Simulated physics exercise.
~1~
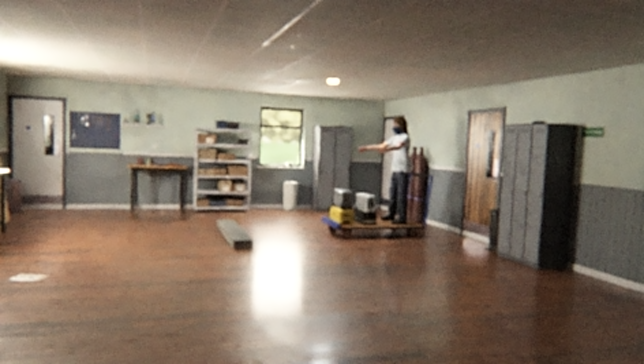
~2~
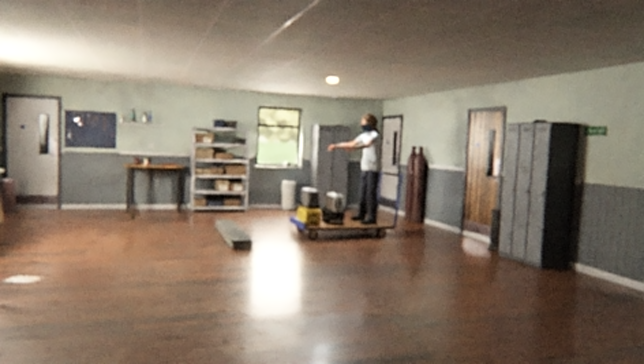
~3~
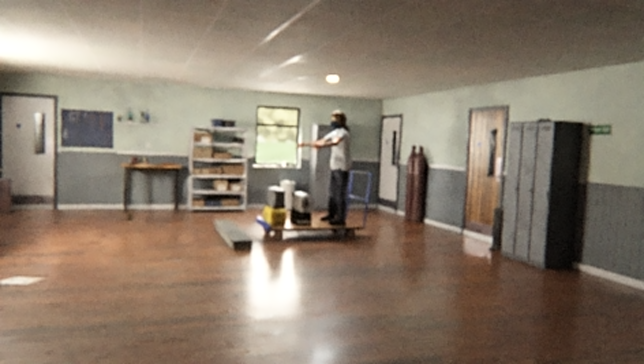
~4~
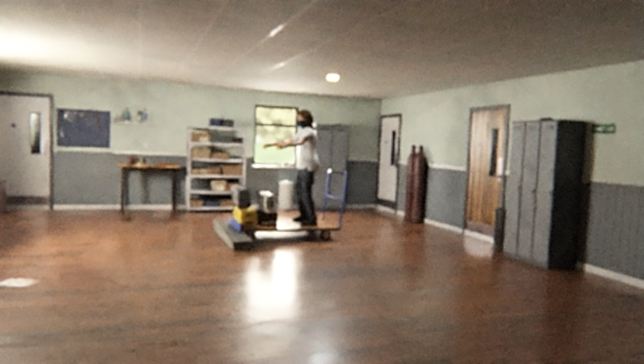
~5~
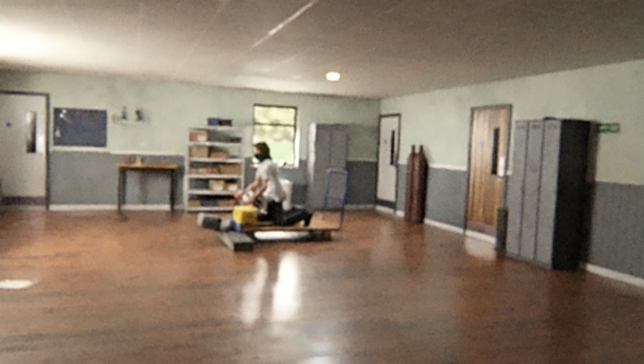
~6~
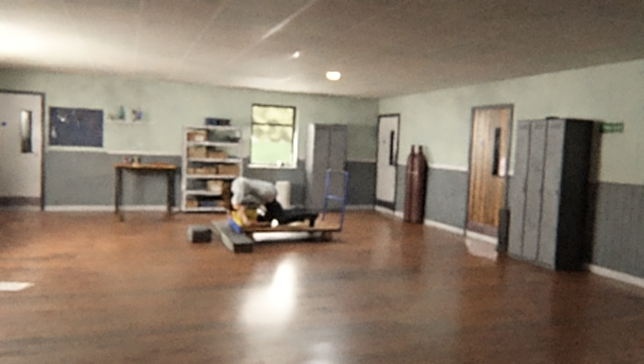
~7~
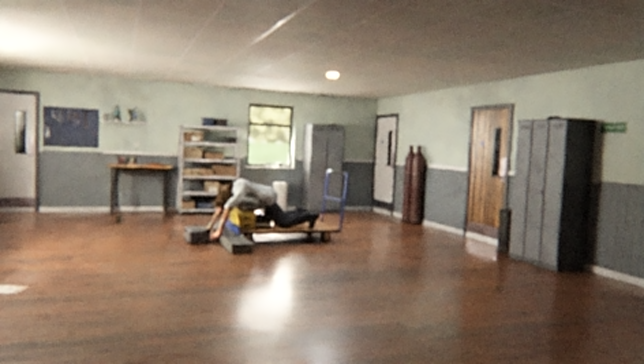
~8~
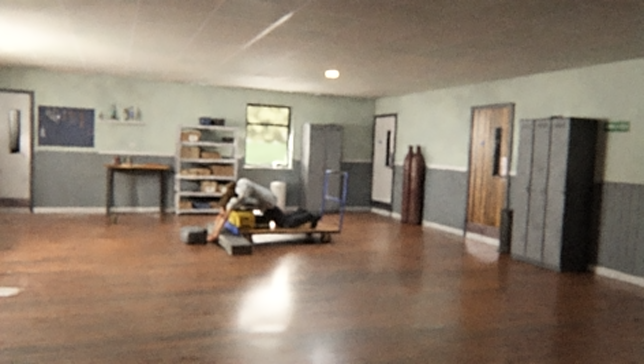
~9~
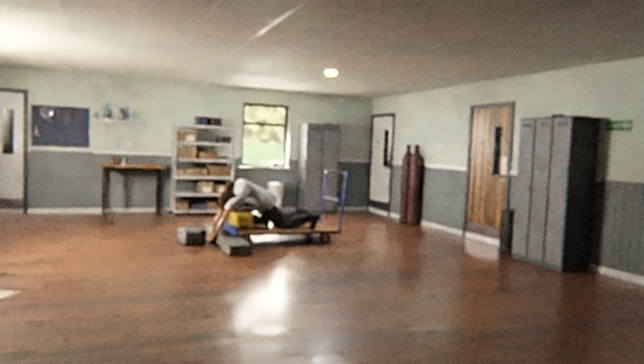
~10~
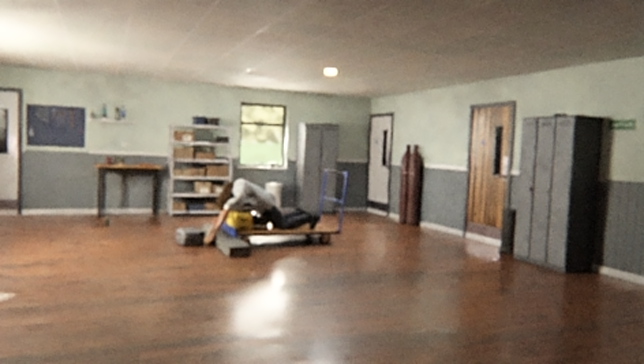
To begin with, a person in a pale top and dark trousers stands with arms stretched forward on a flatbed trolley loaded with suitcases and a yellow item, rolling left across a wooden floor. The trolley reaches a low grey sill and stops abruptly. The grey suitcase tips over the front and drops beyond the sill onto its side, while the rider sinks and pitches forward over the load. The white suitcase topples on the deck. Finally, the rider lies slumped face down, arms hanging toward the sill, hips still on the trolley, and everything rests.
